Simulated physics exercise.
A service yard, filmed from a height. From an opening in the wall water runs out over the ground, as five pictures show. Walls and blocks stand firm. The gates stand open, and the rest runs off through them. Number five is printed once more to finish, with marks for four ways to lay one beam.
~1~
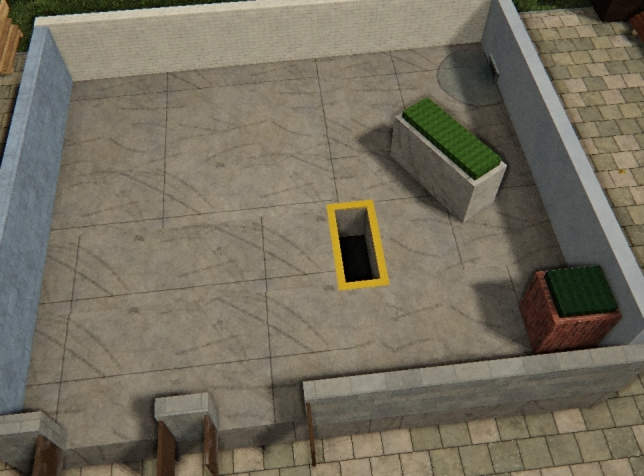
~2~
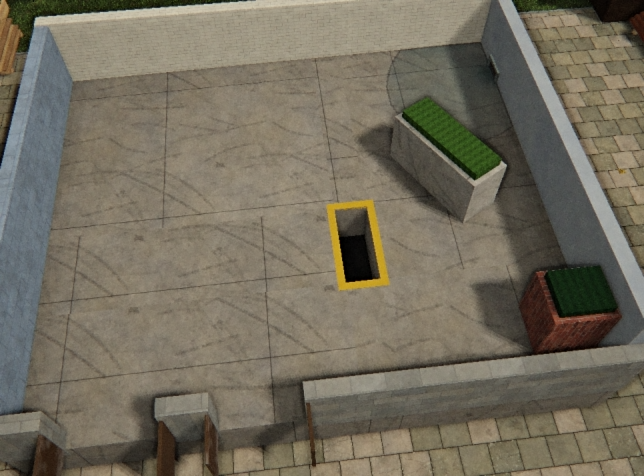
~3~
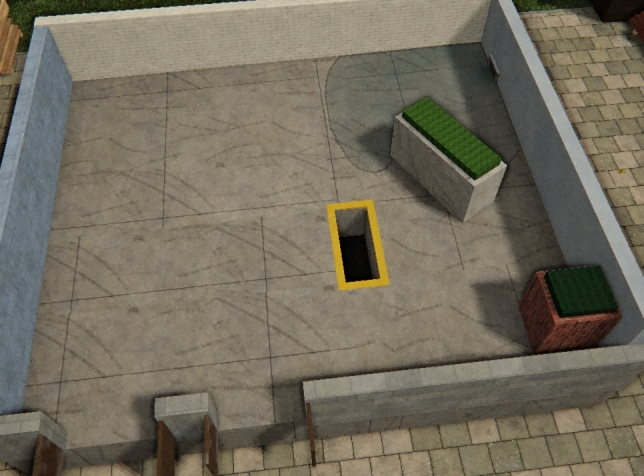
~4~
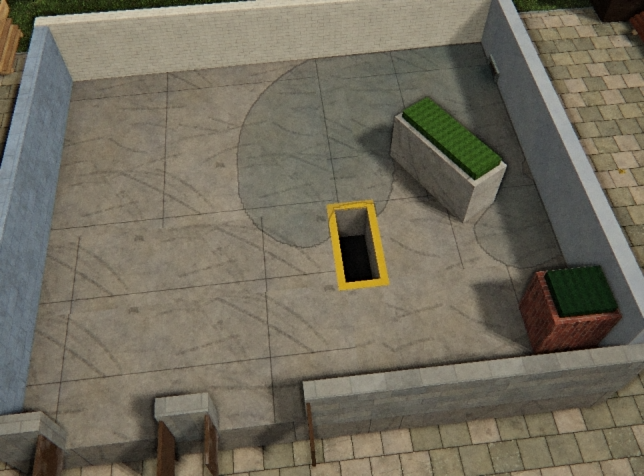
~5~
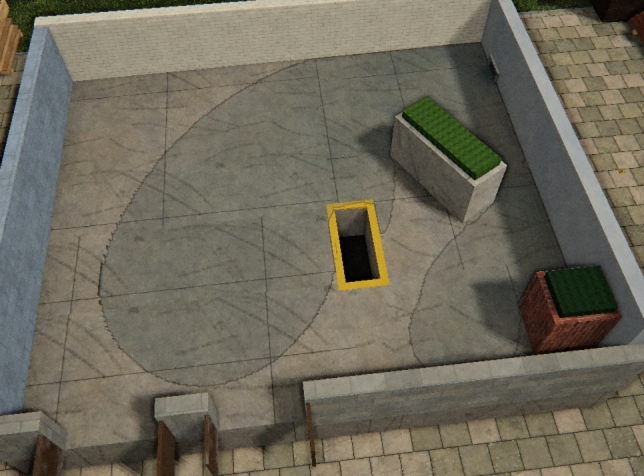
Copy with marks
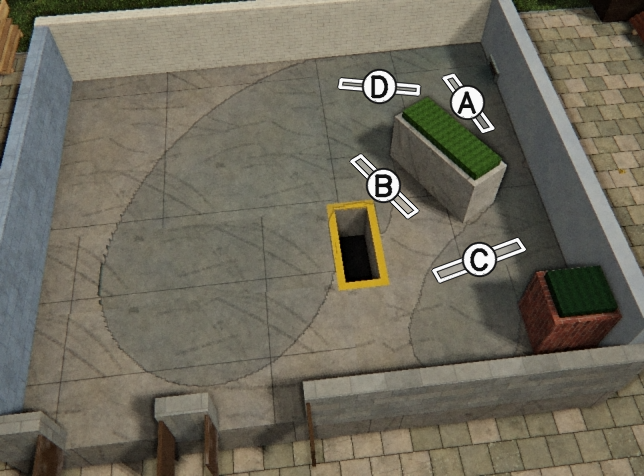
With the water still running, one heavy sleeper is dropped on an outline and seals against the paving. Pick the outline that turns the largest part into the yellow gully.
The best spot is C.
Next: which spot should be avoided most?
The answer is B.
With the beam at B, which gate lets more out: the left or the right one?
The left gate.
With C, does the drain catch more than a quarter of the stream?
No.
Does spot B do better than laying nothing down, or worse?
It is worse.
On the marked copy, A from (448, 76) to (487, 129); B from (356, 158) to (412, 213); C from (436, 275) to (520, 244); D from (340, 83) to (418, 90).
Choosing A, about 6 % of the stream goes into the yellow gully, about 94 % out by the gates.
Choosing B, about 3 % of the stream goes into the yellow gully, about 97 % out by the gates.
Choosing C, about 12 % of the stream goes into the yellow gully, about 88 % out by the gates.
Choosing D, about 6 % of the stream goes into the yellow gully, about 94 % out by the gates.
